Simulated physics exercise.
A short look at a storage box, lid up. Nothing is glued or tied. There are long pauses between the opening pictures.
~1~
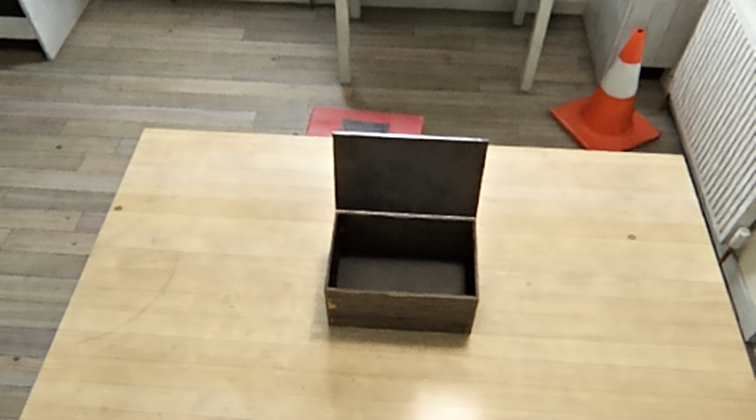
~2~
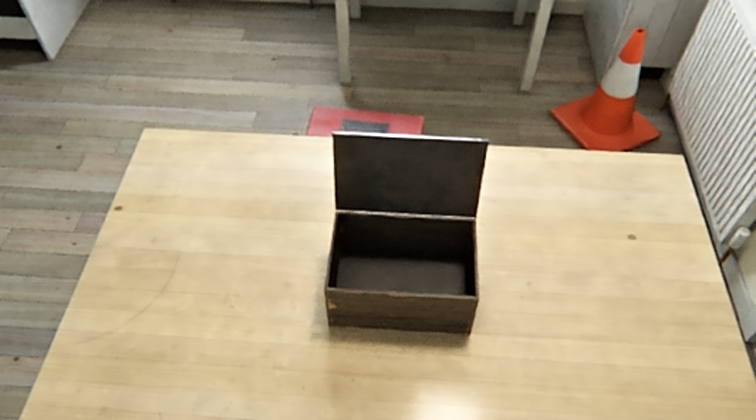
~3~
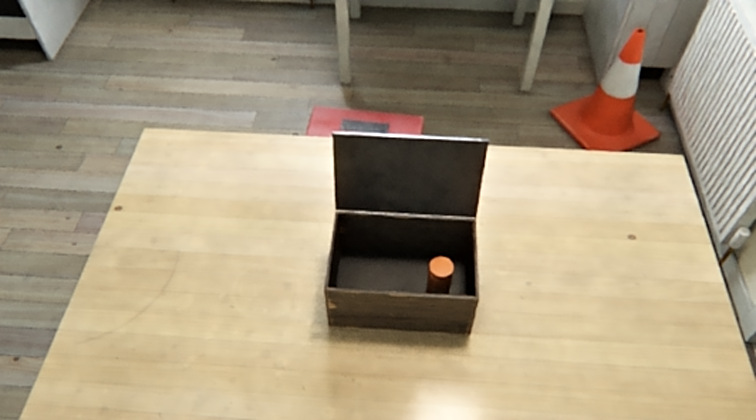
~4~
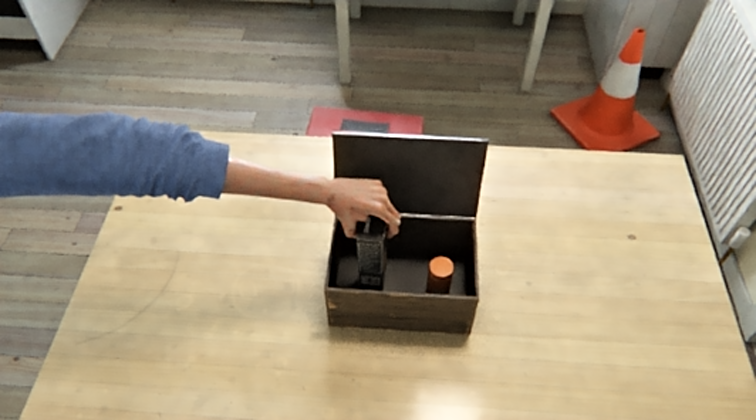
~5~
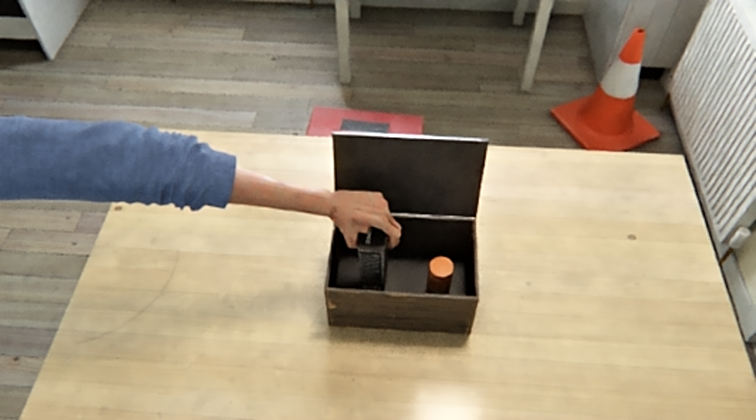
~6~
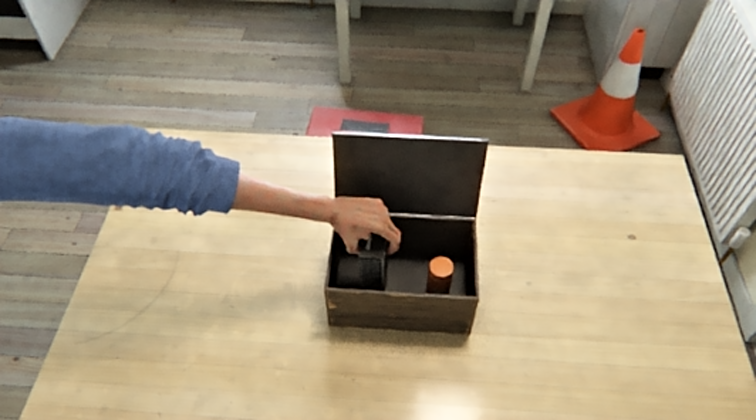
An orange cylindrical container appears in the right side of an open, empty dark box on a wooden table. Then a hand in a blue sleeve, reaching from the left, holds a black object over the box's left side and lowers it slightly inside, still gripping it beside the orange container.
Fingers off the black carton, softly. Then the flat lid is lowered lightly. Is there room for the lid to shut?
As it turns out, it stays ajar.
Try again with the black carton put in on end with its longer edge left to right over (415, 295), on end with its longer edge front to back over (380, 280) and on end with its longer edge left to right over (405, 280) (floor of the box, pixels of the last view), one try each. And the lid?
First, it closes; second, it will not close; third, it is held up.
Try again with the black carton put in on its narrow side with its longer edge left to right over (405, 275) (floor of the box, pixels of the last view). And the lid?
Then it sits on the rim.
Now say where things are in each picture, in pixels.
In the first picture, the last thing is not in view yet.
In the second picture, the last thing is not in view yet.
In the third picture, the last thing is not in view yet; orange shaker (439, 281).
In the fourth picture, on its way; black carton (373, 252); orange shaker (439, 281).
In the fifth picture, on its way; black carton (374, 262); orange shaker (439, 281).
In the sixth picture, put in, still held; black carton (374, 267); orange shaker (439, 281).
Then, 1.00 s past the last view, lid starting down.
Then, 1.40 s past the last view, lid 72° above the rim.
Then, 1.70 s past the last view, lid 53° above the rim.
Then, 1.90 s past the last view, lid 38° above the rim.
Finally, lid 32° above the rim; both still in place. Final places as the last picture's camera would see them, black carton near (374, 268).
